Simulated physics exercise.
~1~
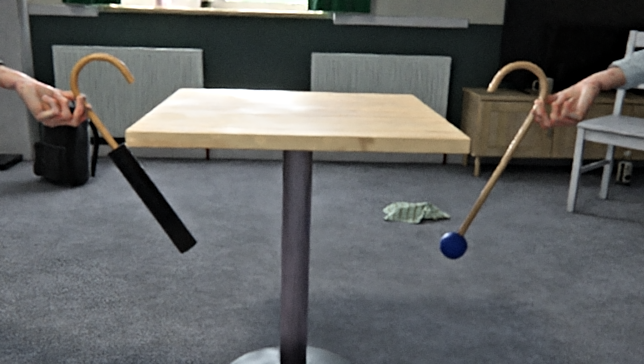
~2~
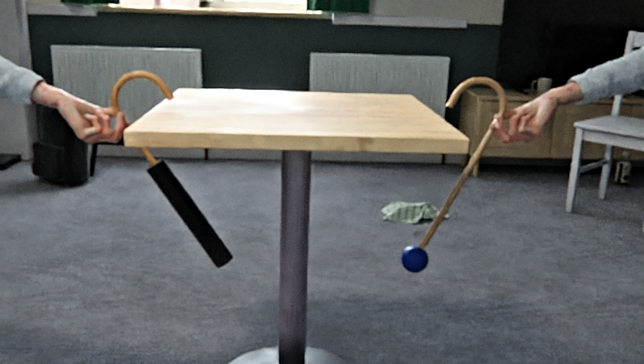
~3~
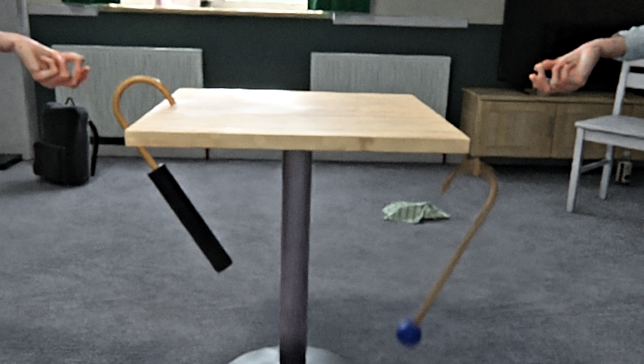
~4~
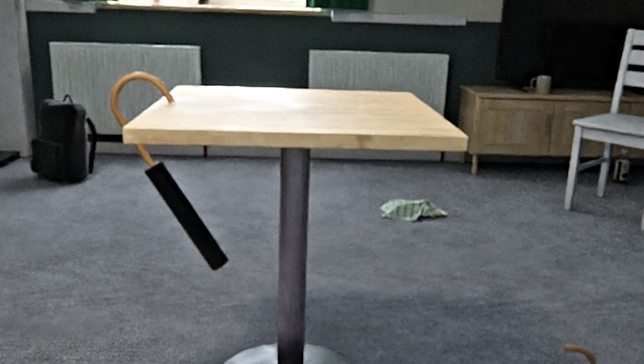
Two hands release hooked objects at a table; the blue-ended one falls, the black stays hanging.
